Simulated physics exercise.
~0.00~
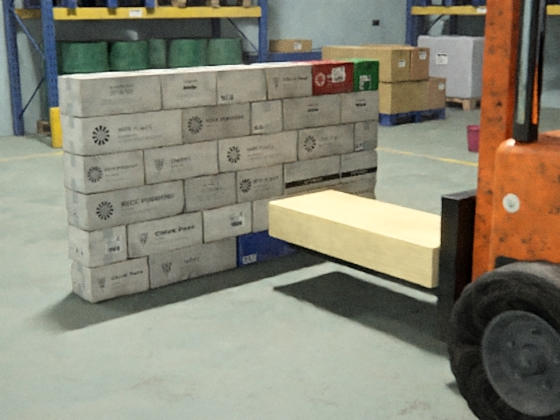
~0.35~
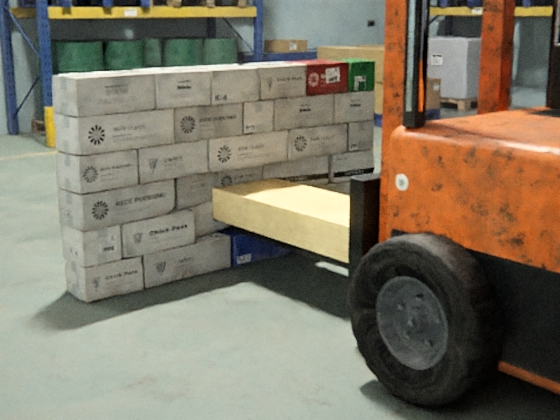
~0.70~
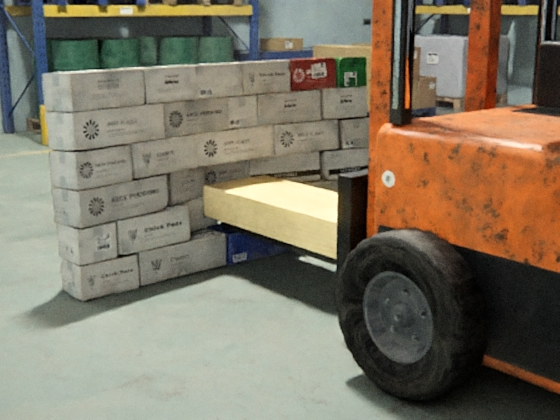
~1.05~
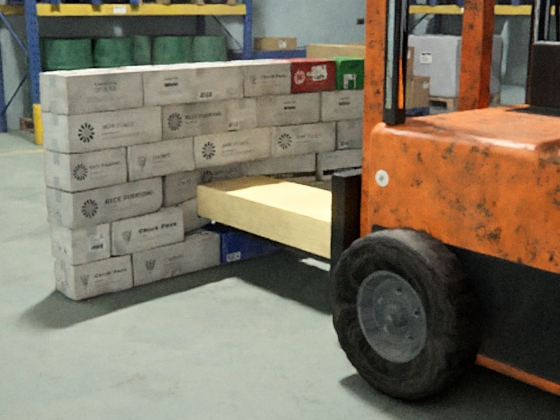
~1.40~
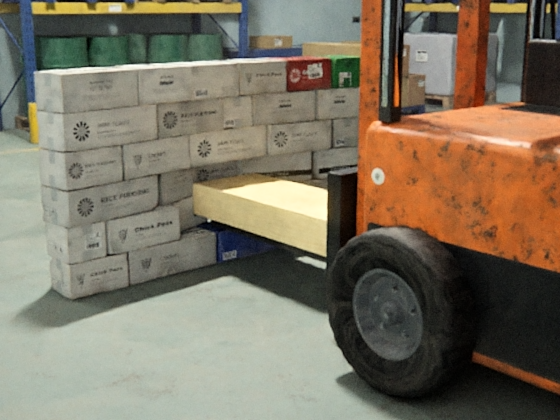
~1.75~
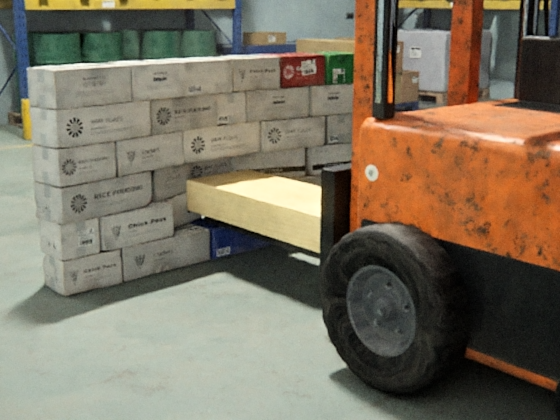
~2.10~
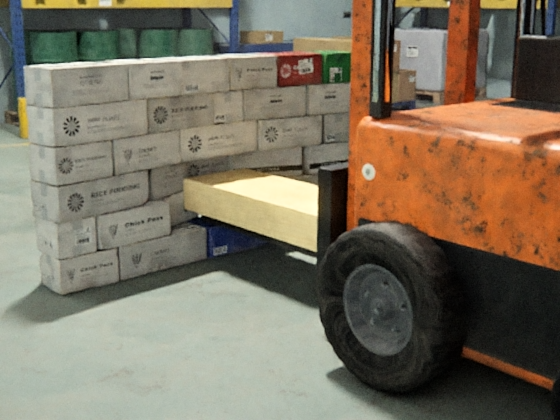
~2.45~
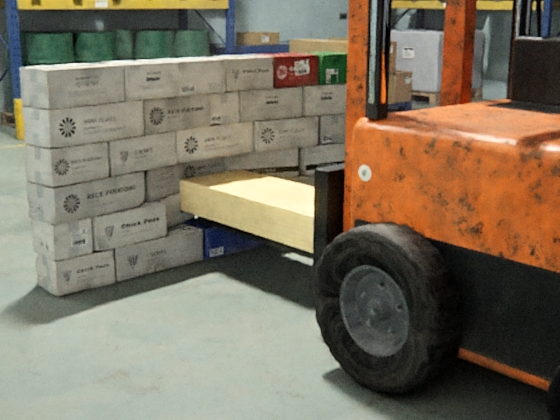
We see an orange forklift push a pale yellow block on its raised forks up against a wall of stacked grey parcels in a warehouse, then stop there; the wall stays standing, with the red, green and blue parcels still in place among the rows.
